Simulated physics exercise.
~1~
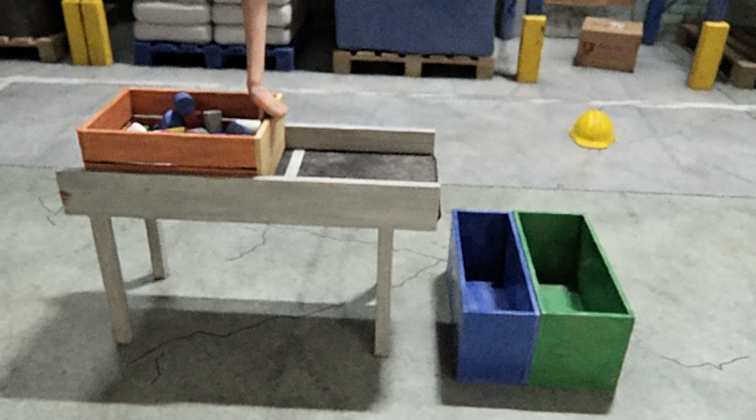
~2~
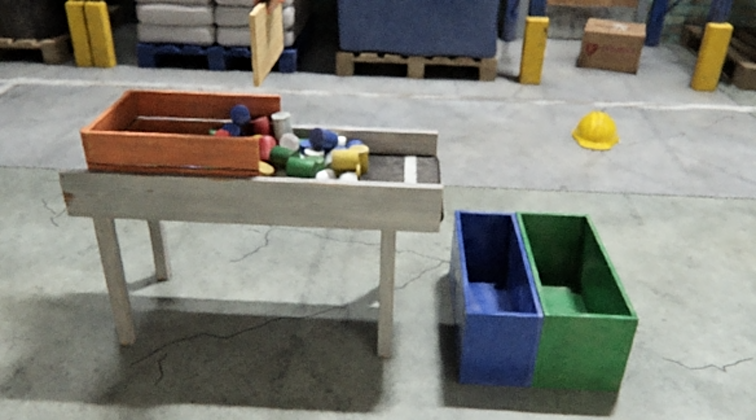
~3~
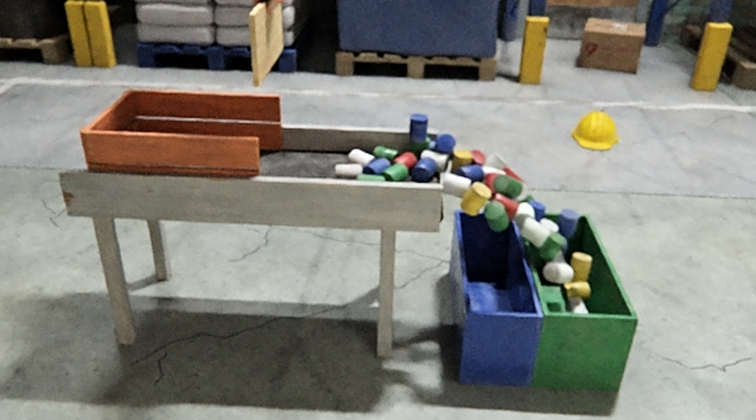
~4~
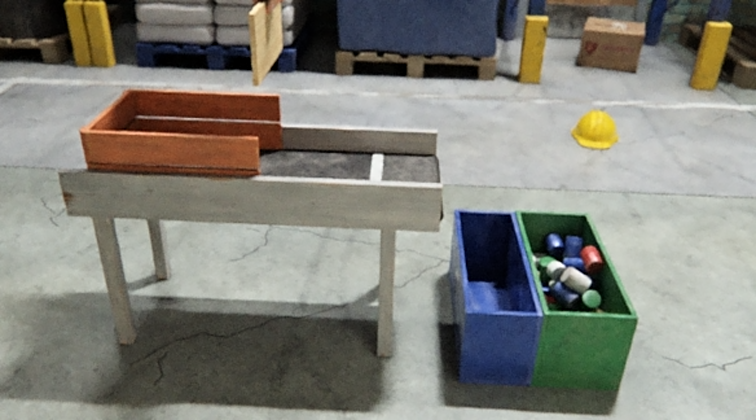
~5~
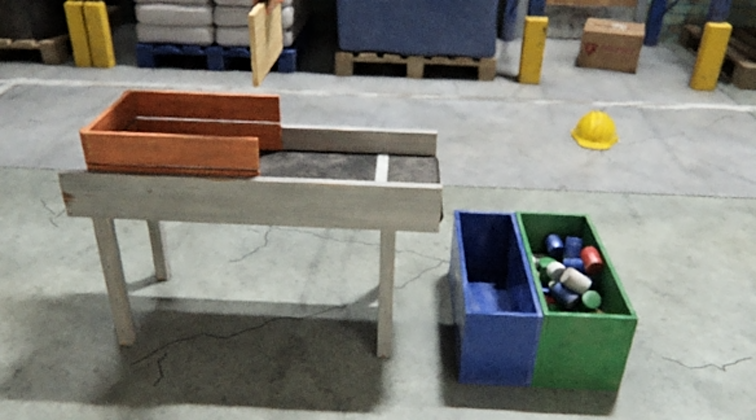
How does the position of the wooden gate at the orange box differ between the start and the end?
At the start the gate stands upright closing off the right end of the orange box. At the end it is raised well above the belt, still upright, leaving that end of the box open.
